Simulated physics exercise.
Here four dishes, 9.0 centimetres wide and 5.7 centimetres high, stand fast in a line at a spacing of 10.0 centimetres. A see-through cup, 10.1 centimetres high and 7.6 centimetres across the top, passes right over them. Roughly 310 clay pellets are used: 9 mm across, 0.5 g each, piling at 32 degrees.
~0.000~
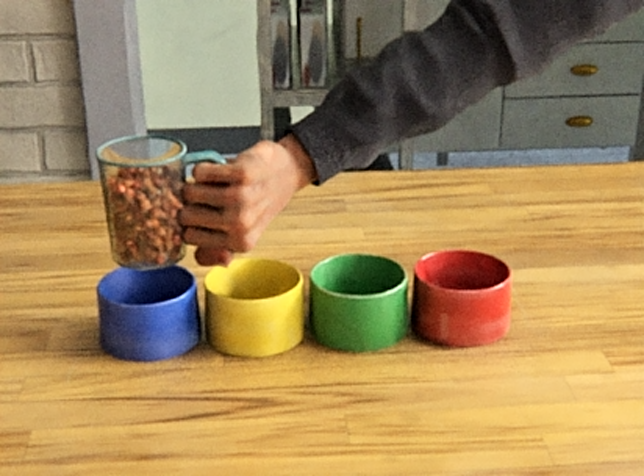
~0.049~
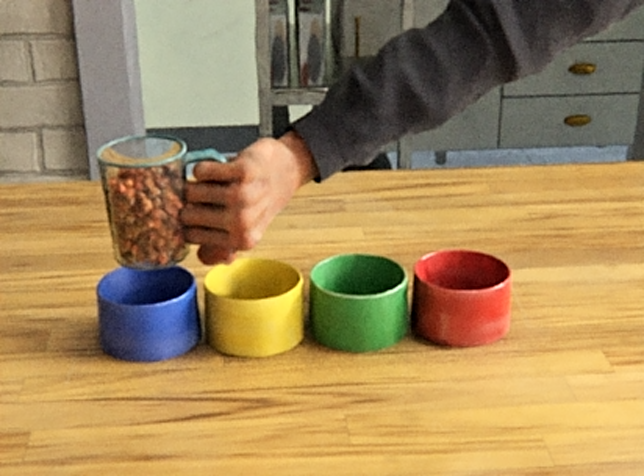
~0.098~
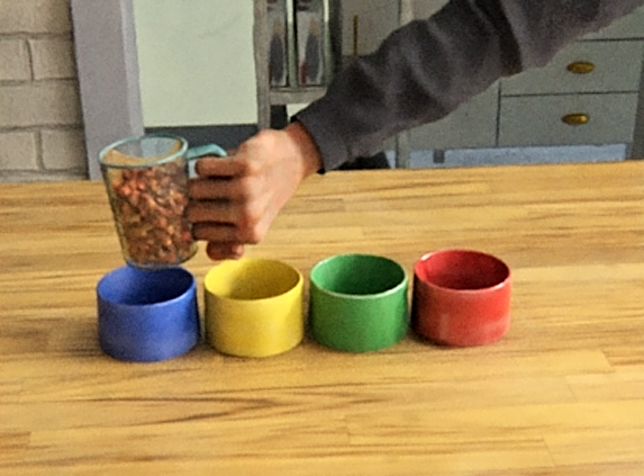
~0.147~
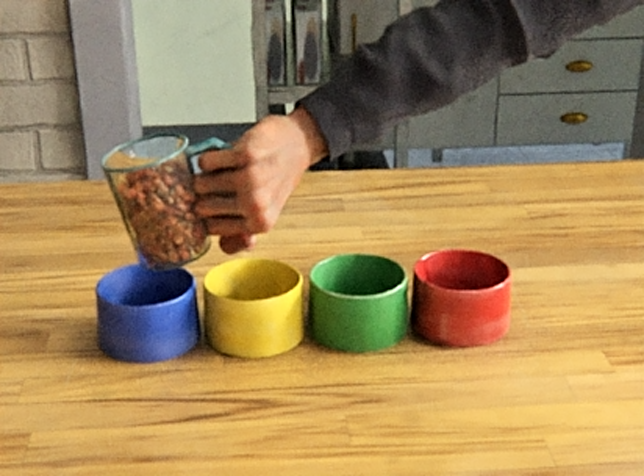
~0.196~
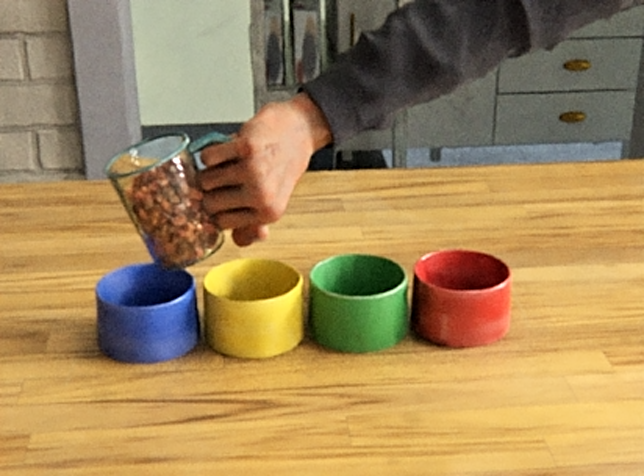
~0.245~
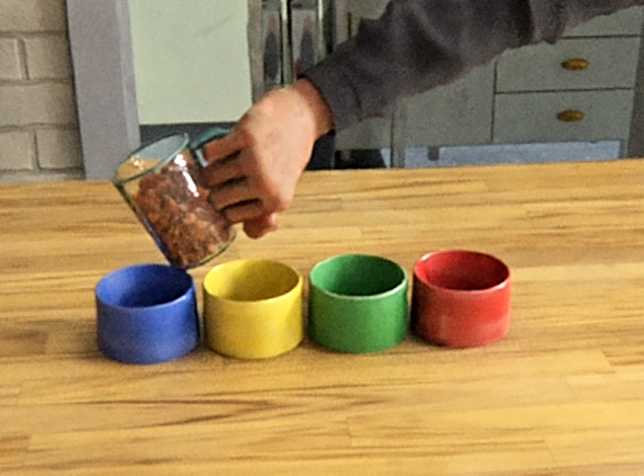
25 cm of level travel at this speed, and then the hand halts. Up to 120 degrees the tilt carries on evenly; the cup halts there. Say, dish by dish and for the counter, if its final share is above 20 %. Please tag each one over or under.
Red dish - under; blue dish - under; green dish - under; yellow dish - over; counter - under.
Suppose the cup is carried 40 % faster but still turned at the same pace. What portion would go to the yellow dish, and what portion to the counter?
Yellow 10, counter 10.
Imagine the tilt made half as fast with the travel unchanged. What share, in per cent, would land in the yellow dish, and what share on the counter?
The yellow dish would get 0 and the counter 0.
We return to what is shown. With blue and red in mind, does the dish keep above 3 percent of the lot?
Dish blue: It misses. Dish red: It misses.
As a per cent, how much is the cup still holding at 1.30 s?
It works out to about 5 per cent of the load.
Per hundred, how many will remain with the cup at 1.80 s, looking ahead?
Estimate: Some 0 %.
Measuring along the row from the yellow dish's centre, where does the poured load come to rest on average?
I'd put it near 1 cm to the right of the dish's middle.
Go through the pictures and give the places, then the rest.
In the first picture, cup at (146, 203), tilt 0 degrees, lip at (98, 152), moved 0.0 cm; middle of the pieces at (146, 215); blue dish at (147, 284); yellow dish at (253, 279); green dish at (359, 275); red dish at (462, 270).
In the second picture, cup at (147, 203), tilt 1 degrees, lip at (98, 153), moved 0.2 cm; middle of the pieces at (148, 216).
In the third picture, cup at (152, 203), tilt 6 degrees, lip at (99, 157), moved 0.6 cm; middle of the pieces at (153, 215).
In the fourth picture, cup at (160, 203), tilt 12 degrees, lip at (102, 162), moved 1.4 cm; middle of the pieces at (163, 215).
In the fifth picture, cup at (169, 203), tilt 19 degrees, lip at (107, 169), moved 2.2 cm; middle of the pieces at (173, 215).
In the sixth picture, cup at (177, 203), tilt 26 degrees, lip at (111, 176), moved 3.0 cm; middle of the pieces at (182, 215); blue dish at (145, 286); yellow dish at (252, 281); green dish at (358, 276); red dish at (462, 271). The cup turns about 140 degrees a second and travels 16 cm a second.
Then, at 0.88 s, tilt 114 degrees; cup holds 90 %, yellow 10 %.
After 1.30 s, tilt 120 degrees; cup holds 5 %, green 5 %, yellow 80 %.
Then, at 1.80 s, tilt 120 degrees; cup holds 0 %, green 10 %, yellow 80 %.
By 2.1 s all is still; red 0 %, blue 0 %, green 10 %, yellow 80 %, counter 5 %.
